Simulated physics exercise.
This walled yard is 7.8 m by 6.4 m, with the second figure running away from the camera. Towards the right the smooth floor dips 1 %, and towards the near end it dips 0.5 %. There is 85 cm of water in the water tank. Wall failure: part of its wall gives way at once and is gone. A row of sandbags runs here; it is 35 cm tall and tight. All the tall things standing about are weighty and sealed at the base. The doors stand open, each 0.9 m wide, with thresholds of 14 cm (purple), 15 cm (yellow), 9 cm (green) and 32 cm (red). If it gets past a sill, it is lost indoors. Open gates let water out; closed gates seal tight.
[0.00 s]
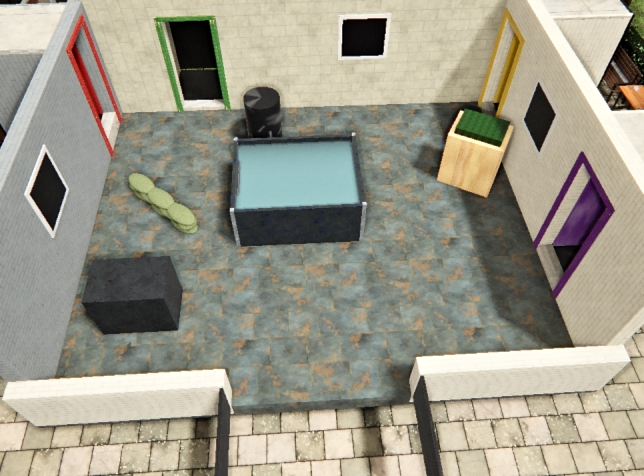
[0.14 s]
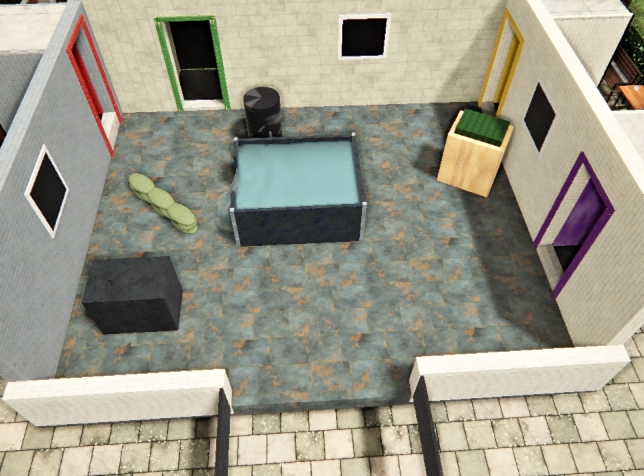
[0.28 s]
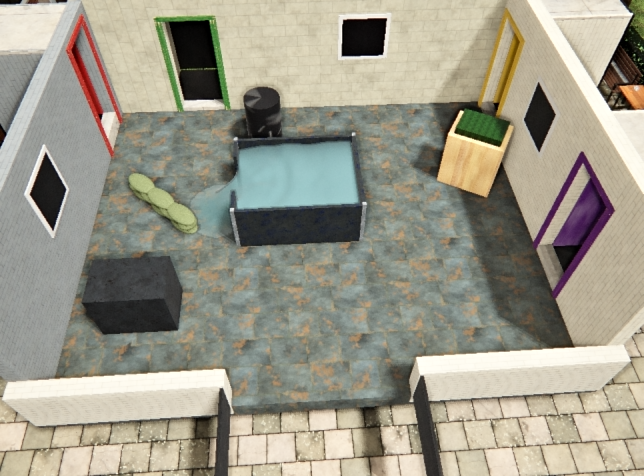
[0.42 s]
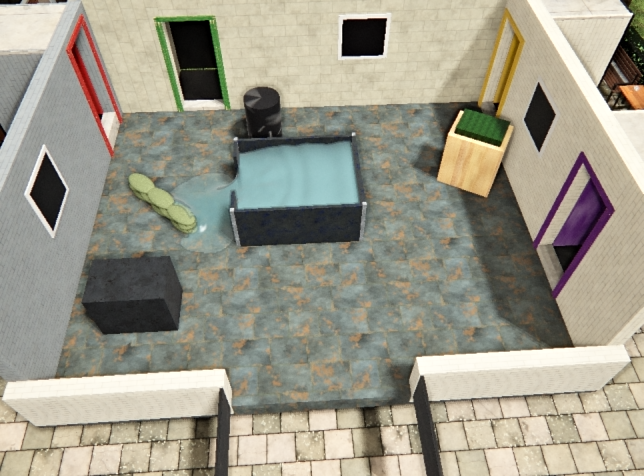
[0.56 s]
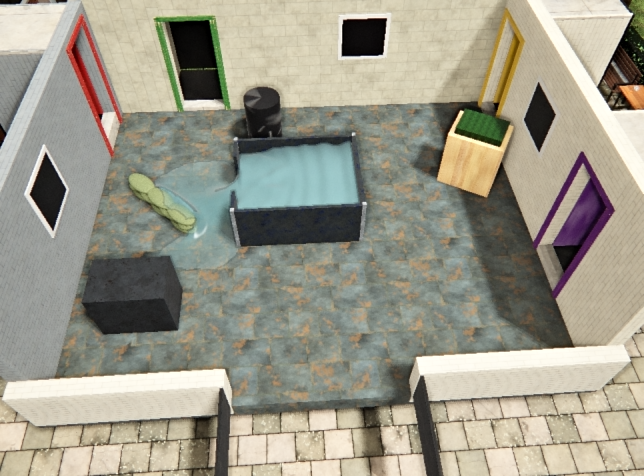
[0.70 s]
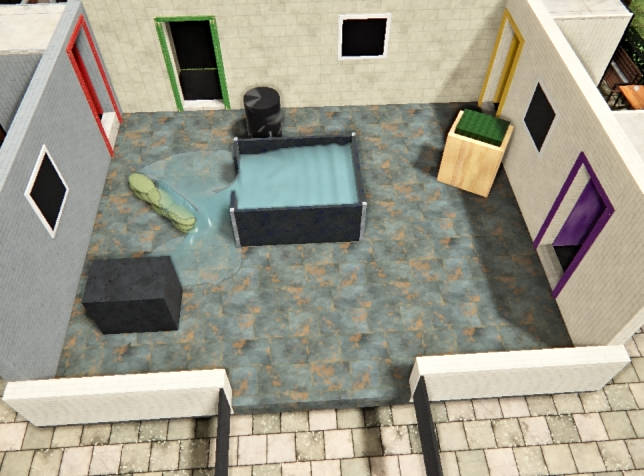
Water pouring from the left side of a dark-walled tank, spreading across a walled yard's floor and around a short green row.
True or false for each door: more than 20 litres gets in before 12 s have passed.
Purple door false, yellow door false, green door true, red door false.
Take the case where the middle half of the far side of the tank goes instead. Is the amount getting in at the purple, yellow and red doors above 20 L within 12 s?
Outcomes - purple: Not exceeded, yellow: Exceeded, red: Not exceeded.
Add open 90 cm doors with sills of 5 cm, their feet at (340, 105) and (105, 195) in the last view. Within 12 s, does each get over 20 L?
Less, more.
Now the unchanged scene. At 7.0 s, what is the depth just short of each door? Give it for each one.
Depths: Purple door 0 cm, yellow door 12 cm, green door 12 cm, red door 13 cm.
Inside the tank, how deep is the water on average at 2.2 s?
I'd put the mean depth near 48 centimetres.
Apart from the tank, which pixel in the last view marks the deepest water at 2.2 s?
Close to (131, 115).
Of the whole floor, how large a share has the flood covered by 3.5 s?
About 40 per cent.
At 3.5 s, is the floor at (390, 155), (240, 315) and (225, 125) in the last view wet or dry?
Status of the three spots: Free of it, inundated, inundated.
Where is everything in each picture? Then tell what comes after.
In the first frame, still water, 85 cm deep, in the water tank at (297, 174).
In the second frame, water pours out at (240, 196) and has run 0.5 m, to (225, 227); typically 11 cm deep outside, 85 cm at the water tank's back.
In the third frame, water pours out at (240, 198) and has run 0.9 m, to (192, 221); typically 13 cm deep outside, 85 cm at the water tank's back.
In the fourth frame, water pours out at (240, 199) and has run 1.5 m, to (166, 200); typically 11 cm deep outside, 85 cm at the water tank's back.
In the fifth frame, the front is at (152, 184), 1.9 m from the gap at (240, 198); 2.9 m2 of floor is under water; 79 cm left at the back of the water tank.
In the sixth frame, the front is at (136, 174), 2.3 m from the gap at (240, 198); 4.0 m2 of floor is under water; 72 cm left at the back of the water tank.
After 1.4 s water covers 20 % of the floor and is deepest (52 cm) near (196, 221); purple door not reached, yellow door not reached, green door not reached, red door 21 cm at the sill, 0 L in.
After 2.2 s water covers 25 % of the floor and is deepest (49 cm) near (131, 115); purple door not reached, yellow door not reached, green door 15 cm at the sill, 1 L in, red door 32 cm at the sill, 1 L in.
After 3.5 s water covers 40 % of the floor and is deepest (33 cm) near (196, 221); purple door not reached, yellow door not reached, green door 16 cm at the sill, 31 L in, red door 25 cm at the sill, 8 L in.
After 7.0 s water covers 70 % of the floor and is deepest (17 cm) near (196, 221); purple door not reached, yellow door 12 cm at the sill, 1 L in, green door 12 cm at the sill, 95 L in, red door 13 cm at the sill, 8 L in.
After 12.0 s water covers 95 % of the floor and is deepest (11 cm) near (481, 167); purple door 5 cm at the sill, 0 L in, yellow door 11 cm at the sill, 2 L in, green door 6 cm at the sill, 104 L in, red door 7 cm at the sill, 8 L in.
